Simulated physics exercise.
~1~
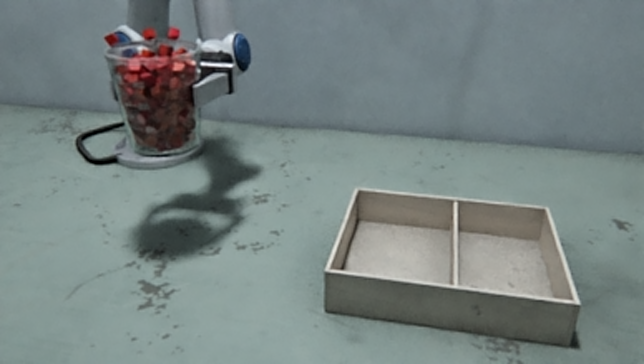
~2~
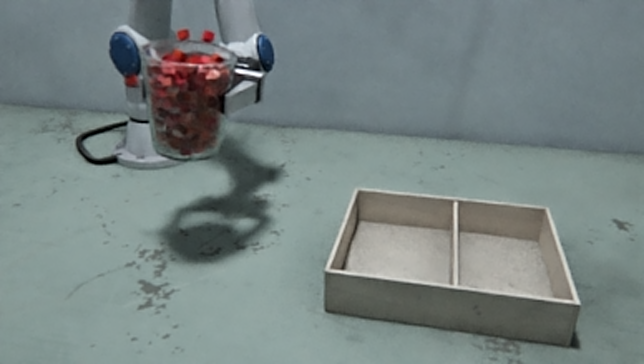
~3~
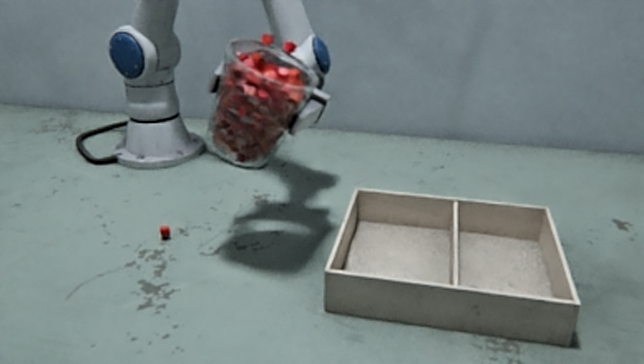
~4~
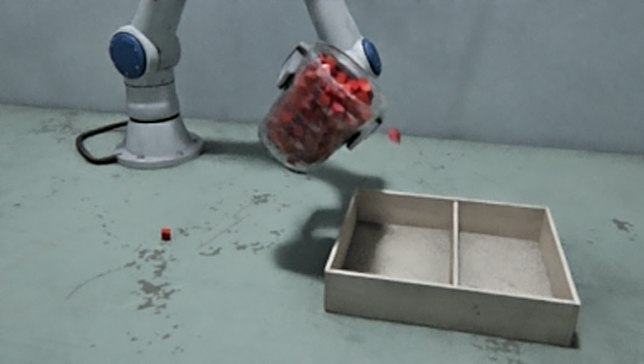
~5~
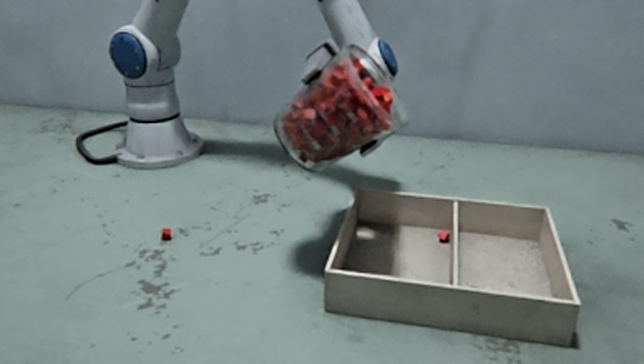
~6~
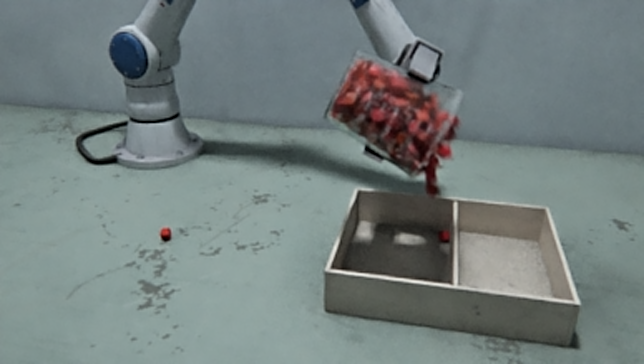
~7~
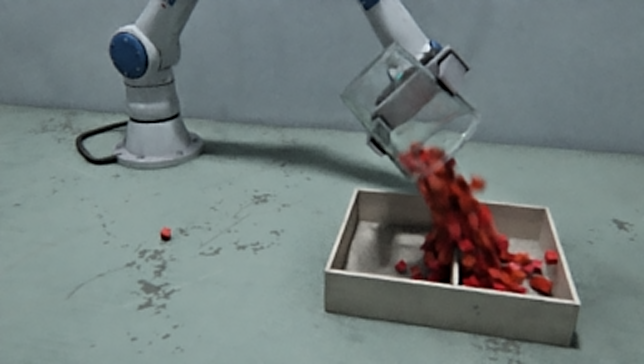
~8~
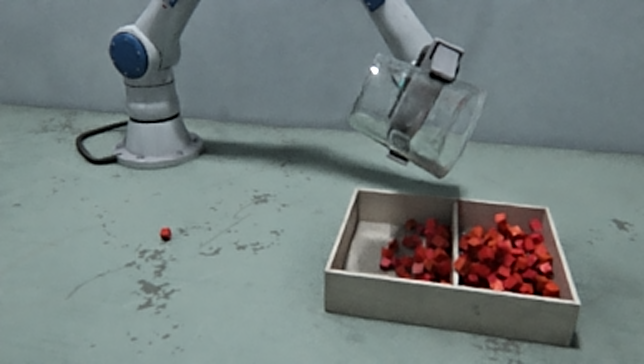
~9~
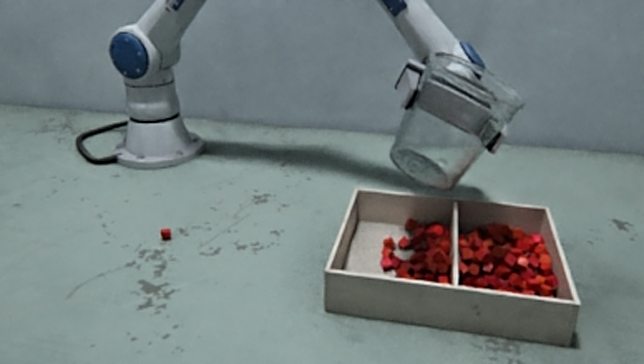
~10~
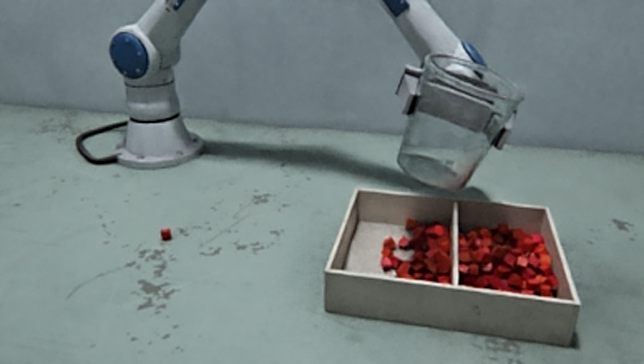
We see a robot arm carry a clear cup of red pieces to the right, dropping one on the table, then tip them into a divided box, where more land in the right part than the left, before the emptied cup turns partly back upright.
